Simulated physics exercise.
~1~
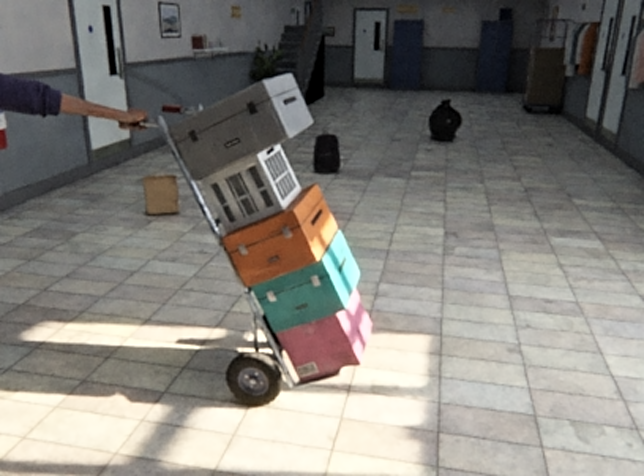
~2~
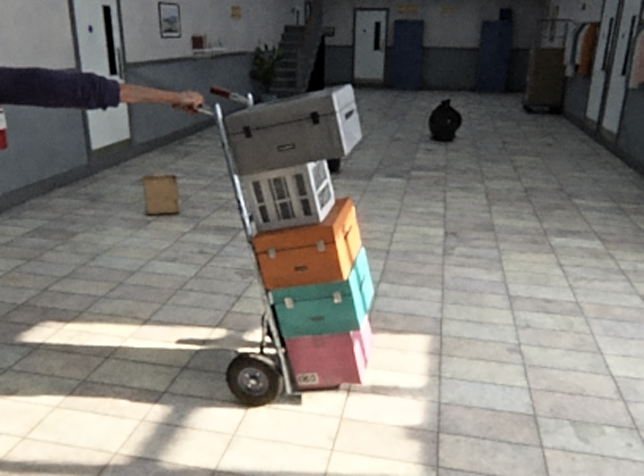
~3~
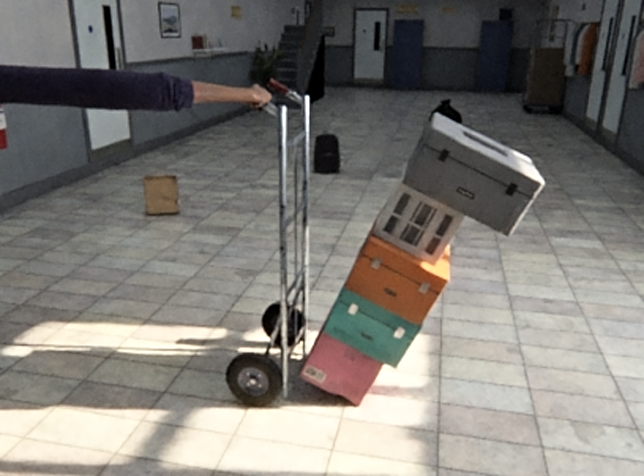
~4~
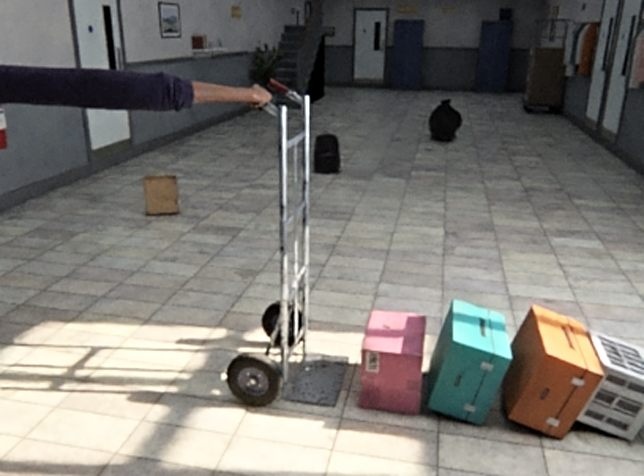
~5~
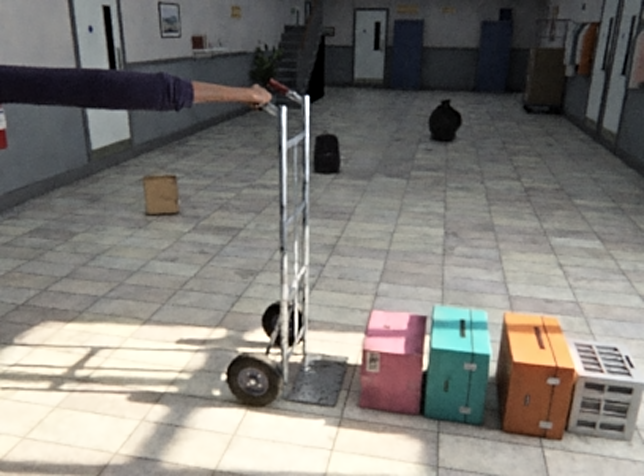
An arm swings a loaded hand truck upright, and the stacked boxes topple rightward onto the floor.
